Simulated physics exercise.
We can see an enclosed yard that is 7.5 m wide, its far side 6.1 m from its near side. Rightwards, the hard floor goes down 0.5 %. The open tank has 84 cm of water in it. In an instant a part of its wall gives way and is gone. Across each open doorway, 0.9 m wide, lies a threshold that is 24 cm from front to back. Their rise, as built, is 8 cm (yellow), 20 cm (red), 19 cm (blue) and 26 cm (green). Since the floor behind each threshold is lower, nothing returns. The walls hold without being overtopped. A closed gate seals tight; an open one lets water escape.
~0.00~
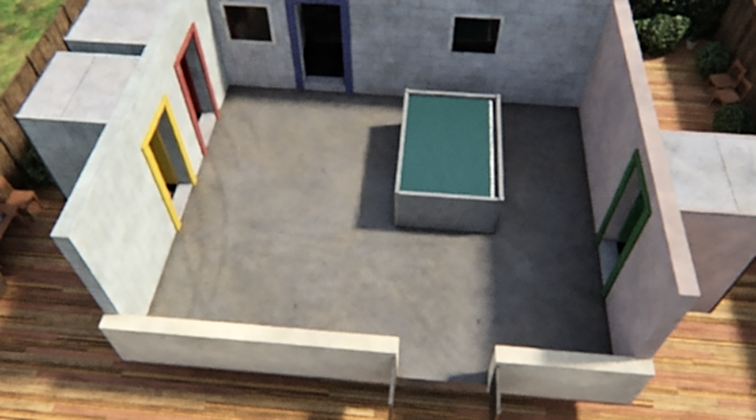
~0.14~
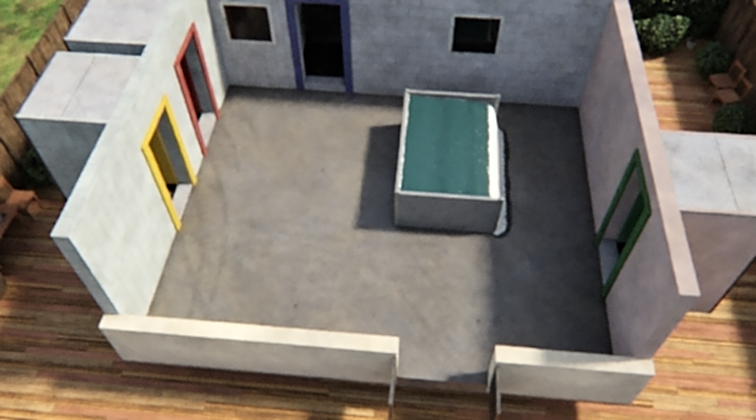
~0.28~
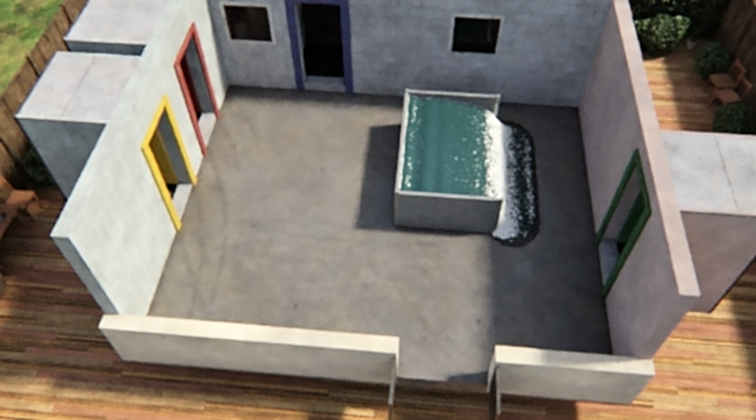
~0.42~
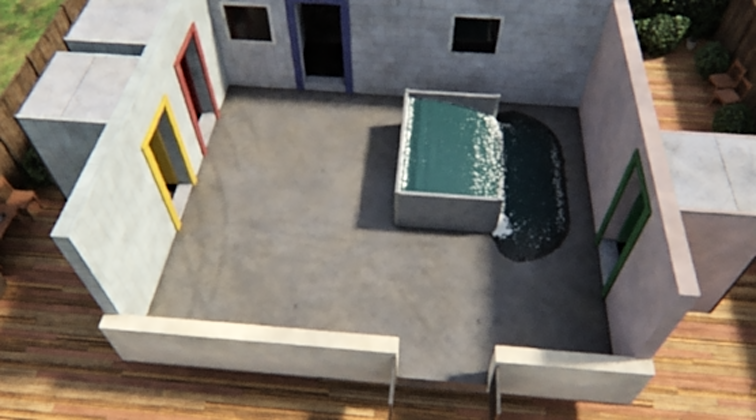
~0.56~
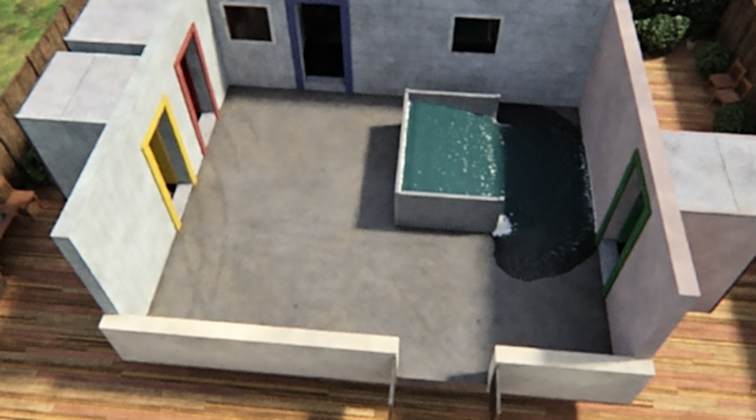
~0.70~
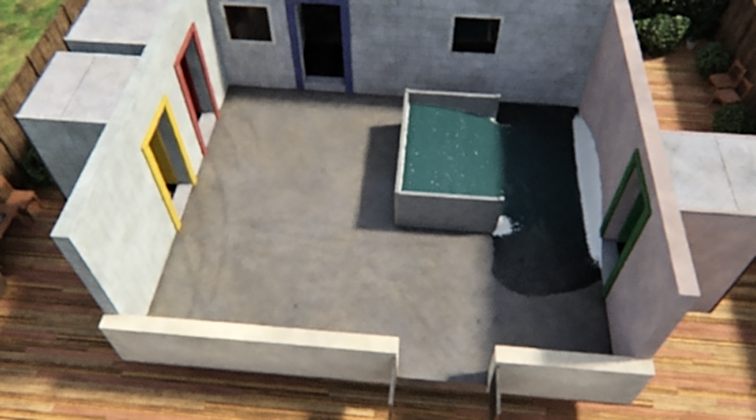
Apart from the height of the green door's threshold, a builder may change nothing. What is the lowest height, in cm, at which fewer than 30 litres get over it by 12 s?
23 cm.
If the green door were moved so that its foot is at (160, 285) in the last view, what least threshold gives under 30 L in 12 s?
It needs about 9.0 cm.
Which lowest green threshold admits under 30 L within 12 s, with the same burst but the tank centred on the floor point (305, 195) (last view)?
Near 27 cm.
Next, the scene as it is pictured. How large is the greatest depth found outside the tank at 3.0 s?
36 cm.
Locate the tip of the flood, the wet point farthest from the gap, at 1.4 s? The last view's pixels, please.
Around (610, 381).
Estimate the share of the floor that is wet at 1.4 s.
I'd say near 20 percent.
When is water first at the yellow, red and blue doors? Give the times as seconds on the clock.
Door yellow 4.5 s / door red 3.8 s / door blue 3.0 s.
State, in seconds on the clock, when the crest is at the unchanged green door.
I'd say near 1.6 seconds.
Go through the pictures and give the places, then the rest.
The first picture shows still water, 84 cm deep, in the open tank at (451, 144); the green door at (618, 234) is dry.
In the second picture, the front is at (506, 228), 0.2 m from the gap at (493, 168); 0.5 m2 of floor is wet, 84 cm left at the back.
In the third picture, the front is at (536, 222), 0.8 m from the gap at (493, 169); 2.0 m2 of floor is wet, 79 cm left at the back.
In the fourth picture, water pours out at (493, 170) and has run 1.3 m, to (565, 219); about 13 cm deep outside, 72 cm at the back.
In the fifth picture, water pours out at (493, 171) and has run 1.8 m, to (595, 243); about 12 cm deep outside, 71 cm at the back.
In the sixth picture, water pours out at (493, 171) and has run 2.0 m, to (599, 274); about 12 cm deep outside, 65 cm at the back; water is at the green door at (618, 234).
After 1.4 s water covers 20 % of the floor, deepest (62 cm) near (574, 111); 32 cm at the green door, 2 litres in over its 26 cm threshold.
After 3.0 s water covers 40 % of the floor, deepest (36 cm) near (610, 381); 17 cm at the green door, 14 litres in over its 26 cm threshold.
After 12.0 s water covers 100 % of the floor, deepest (13 cm) near (374, 122); 9 cm at the green door, 14 litres in over its 26 cm threshold.
At the green door as built, the water arrived by 0.7 s and peaked near 33 cm at 1.6 s.
Run again over the same 12 s with other heights there, 49 litres in over 19.5 cm, 16 litres over 26 cm. The limit of 30 litres is kept from about 23 cm up.
